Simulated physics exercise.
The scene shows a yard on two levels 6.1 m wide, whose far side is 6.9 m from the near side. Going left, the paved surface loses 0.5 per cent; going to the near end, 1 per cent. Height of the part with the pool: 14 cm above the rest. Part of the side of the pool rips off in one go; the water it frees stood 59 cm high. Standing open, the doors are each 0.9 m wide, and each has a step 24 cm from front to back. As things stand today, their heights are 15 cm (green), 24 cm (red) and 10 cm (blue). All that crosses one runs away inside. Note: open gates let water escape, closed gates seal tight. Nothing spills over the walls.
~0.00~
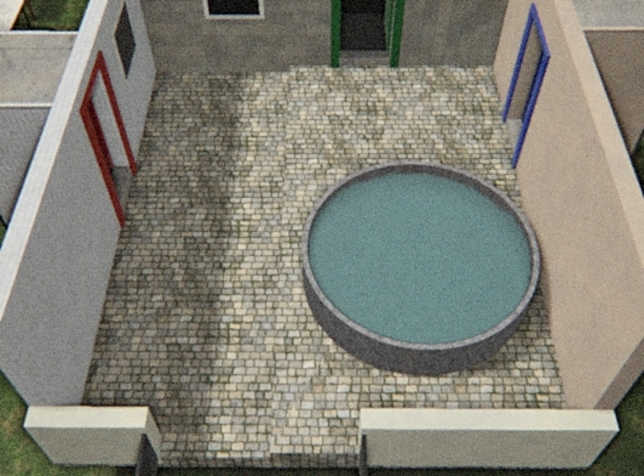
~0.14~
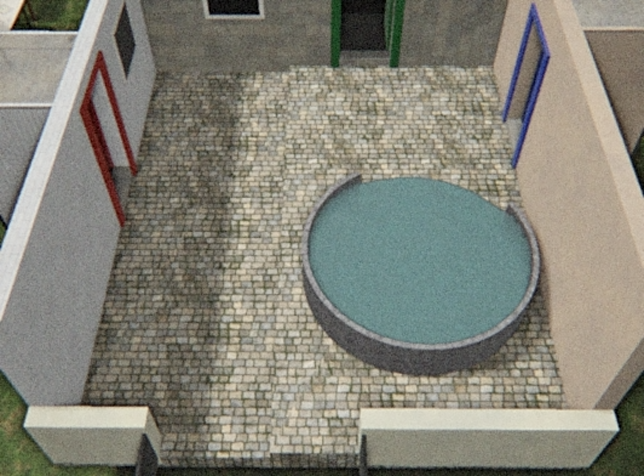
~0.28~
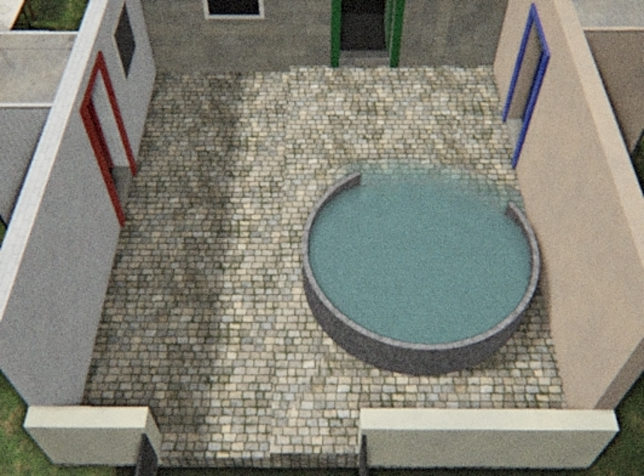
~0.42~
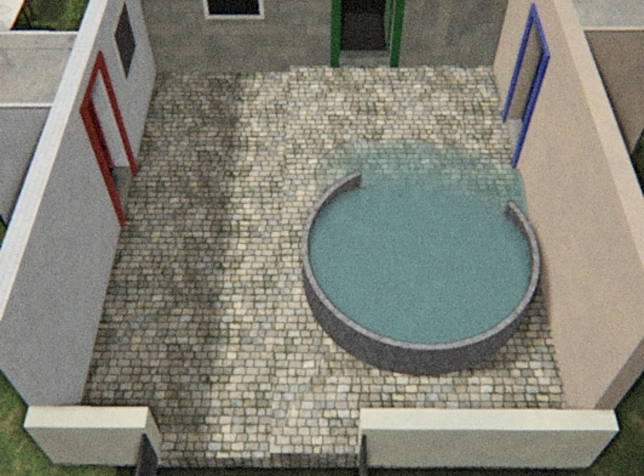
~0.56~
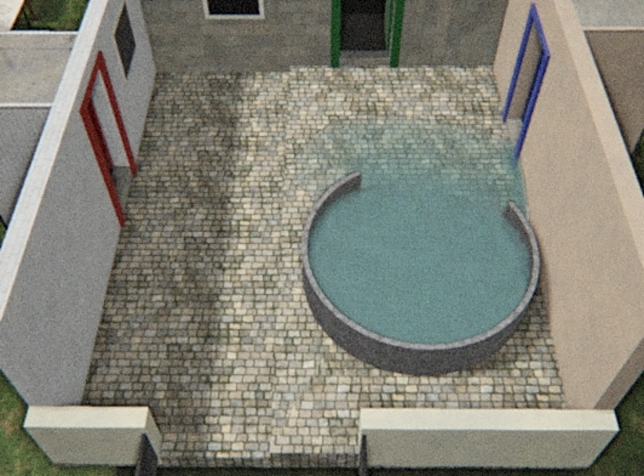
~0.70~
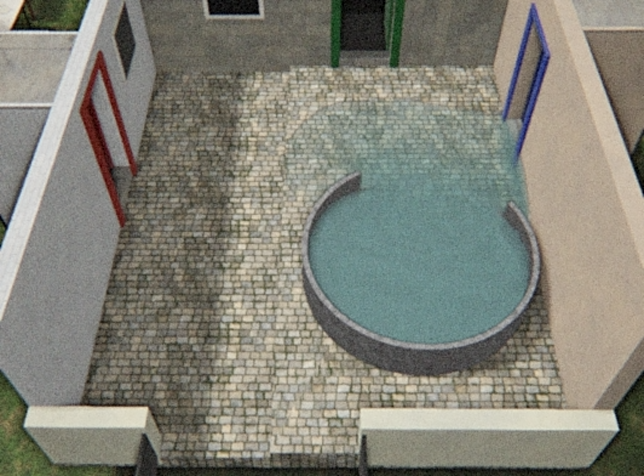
At the start, a round grey pool full of still blue-green water sits in a paved, walled yard with red, green and blue doorways. The far side of its wall opens up, and water pours through the gap, then spreads in a thin, widening sheet across the stones toward the back wall.
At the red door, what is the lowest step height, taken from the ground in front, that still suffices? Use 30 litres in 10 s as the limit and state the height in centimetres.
Roughly 11 cm above the ground.
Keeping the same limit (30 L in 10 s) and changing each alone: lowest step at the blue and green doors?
You'd want about 19 centimetres at blue and about 22 centimetres at green.
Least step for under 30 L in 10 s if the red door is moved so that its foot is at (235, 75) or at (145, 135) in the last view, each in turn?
First place around 10.0 cm, second around 20 cm.
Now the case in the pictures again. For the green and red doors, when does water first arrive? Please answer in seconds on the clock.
Green 1.0 s, red 4.0 s.
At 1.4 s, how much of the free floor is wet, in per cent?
35 %.
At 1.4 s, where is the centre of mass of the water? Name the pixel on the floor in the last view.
The water is centred near (417, 231).
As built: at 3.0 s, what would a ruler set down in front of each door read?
Depths in cm: Green 28, red 0, blue 19.
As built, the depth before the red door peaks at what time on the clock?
Around 6.0 seconds.
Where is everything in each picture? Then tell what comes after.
The first frame shows the pool at (419, 249) is whole and still, 59 cm deep; the red door at (113, 152) is dry.
In the second frame, water pours out on the far side and has run 0.3 m, to a hidden place; about 7 cm deep outside, 59 cm at the back.
In the third frame, the gap is on the far side, the front 0.8 m out at (520, 194); the back of the pool holds 59 cm.
In the fourth frame, the front is at (347, 146), 1.2 m from the gap on the far side; 3.4 m2 of floor is wet, 59 cm left at the back.
In the fifth frame, the gap is on the far side, the front 1.7 m out at (347, 123); the back of the pool holds 59 cm.
In the sixth frame, the front is at (503, 118), 2.1 m from the gap on the far side; 7.3 m2 of floor is wet, 59 cm left at the back; the red door at (113, 152), 4.7 m from the gap, is still 2.5 m from the nearest water.
After 1.4 s water covers 35 % of the floor, deepest (40 cm) near (476, 67); it has not reached the red door.
After 3.0 s water covers 40 % of the floor, deepest (40 cm) near (490, 87); it has not reached the red door.
After 10.0 s water covers 95 % of the floor, deepest (20 cm) near (74, 437); 11 cm at the red door, 0 litres in over its 24 cm step.
At the red door as built, the water arrived by 4.1 s and peaked near 18 cm at 5.8 s.
Run again over the same 10 s with other heights there, 41 litres in over 10 cm, 21 litres over 12 cm. The limit of 30 litres is kept from about 11 cm up.
